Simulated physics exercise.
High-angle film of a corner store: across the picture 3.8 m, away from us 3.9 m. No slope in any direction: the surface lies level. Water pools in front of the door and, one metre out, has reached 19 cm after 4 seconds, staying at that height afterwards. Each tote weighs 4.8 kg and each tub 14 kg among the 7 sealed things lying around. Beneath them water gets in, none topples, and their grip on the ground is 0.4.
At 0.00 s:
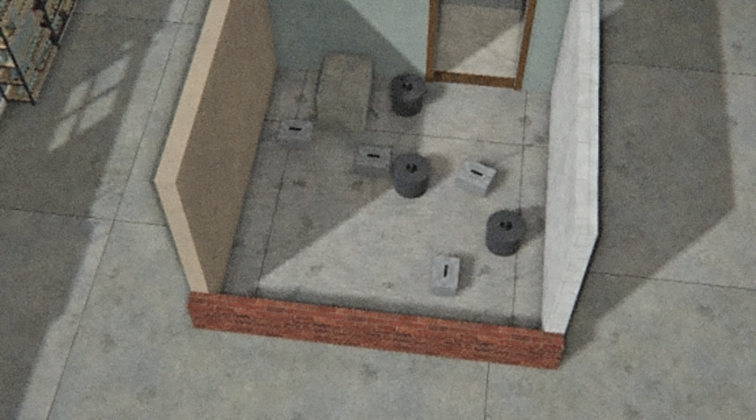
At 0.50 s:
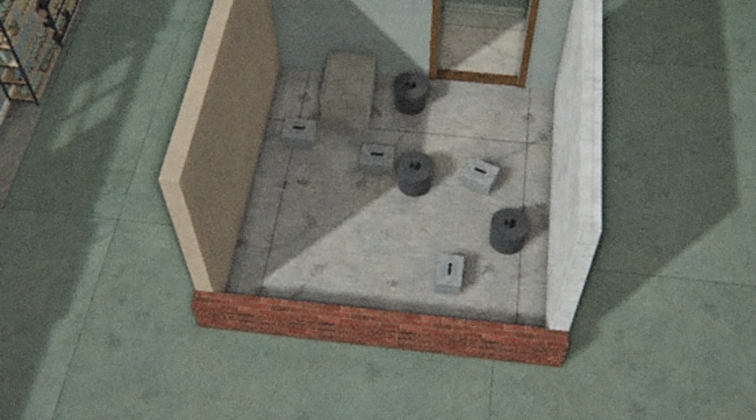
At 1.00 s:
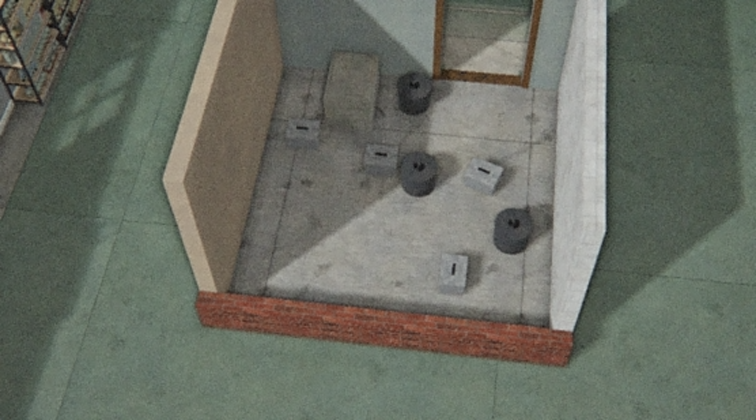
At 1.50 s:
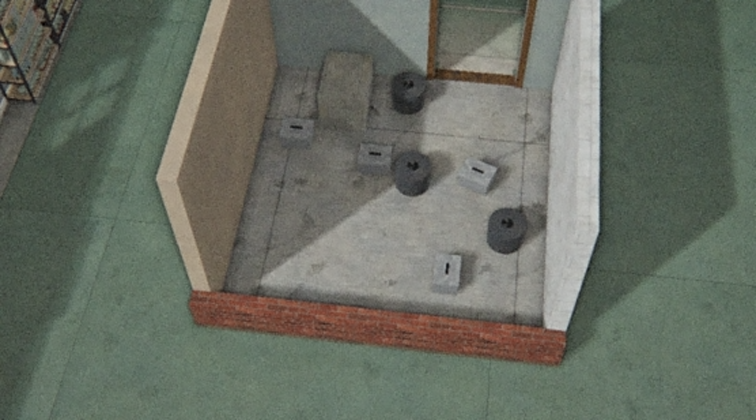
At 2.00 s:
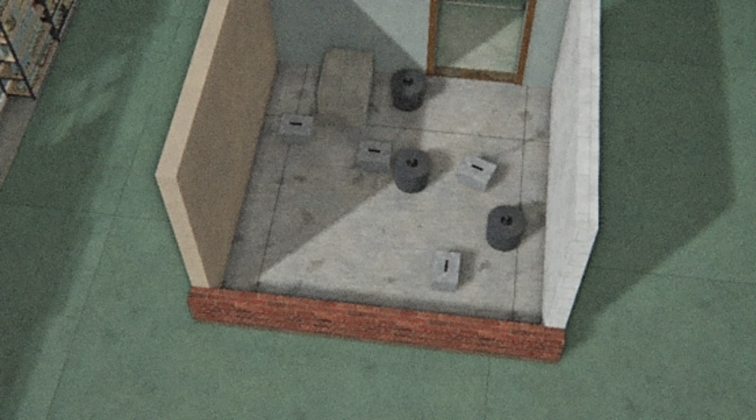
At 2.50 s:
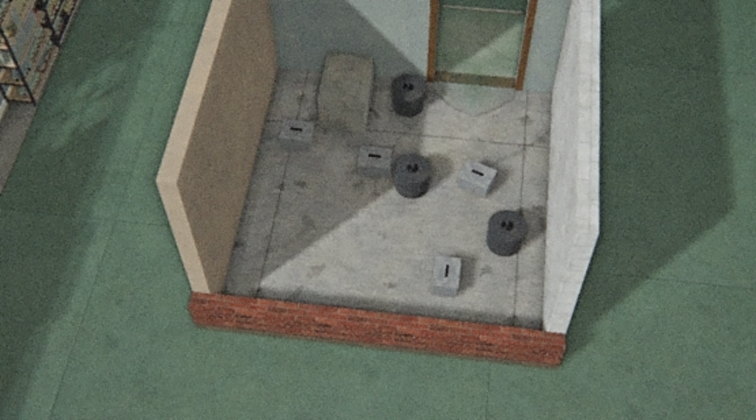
A roofless corner store room is seen from high above, with a tan wall at left, a white wall at right and a low red brick wall in front. Three dark round objects and four pale grey blocks sit still on the grey floor before a wood-framed door. The view jitters slightly, the ground outside turns from grey to green, and lastly a small clear puddle appears at the door.
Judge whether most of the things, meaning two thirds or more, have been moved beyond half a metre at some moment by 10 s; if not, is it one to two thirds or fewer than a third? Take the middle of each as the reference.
No, one to two thirds.
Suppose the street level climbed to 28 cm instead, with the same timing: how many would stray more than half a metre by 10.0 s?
Count: 6.
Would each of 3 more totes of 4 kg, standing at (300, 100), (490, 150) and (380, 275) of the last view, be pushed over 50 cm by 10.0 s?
Respectively, lower, higher and higher.
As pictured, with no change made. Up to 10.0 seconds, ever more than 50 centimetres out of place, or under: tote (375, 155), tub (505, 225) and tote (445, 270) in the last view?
Result, in order: Exceeded / exceeded / exceeded.
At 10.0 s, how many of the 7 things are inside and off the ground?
My tally comes to 4.
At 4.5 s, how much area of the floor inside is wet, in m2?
My estimate is roughly 4.5 m2.
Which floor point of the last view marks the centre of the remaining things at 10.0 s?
Around (364, 205).
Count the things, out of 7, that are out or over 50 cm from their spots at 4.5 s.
Count then: 0.
After 3.5 s 0 of 7 are over 50 cm from their spots; 0 afloat.
After 4.5 s 0 of 7 are over 50 cm from their spots; 0 afloat.
After 7.0 s 4 of 7 are over 50 cm from their spots; 2 afloat.
After 10.0 s 4 of 7 are over 50 cm from their spots, and 4 have been at some point; 4 afloat.
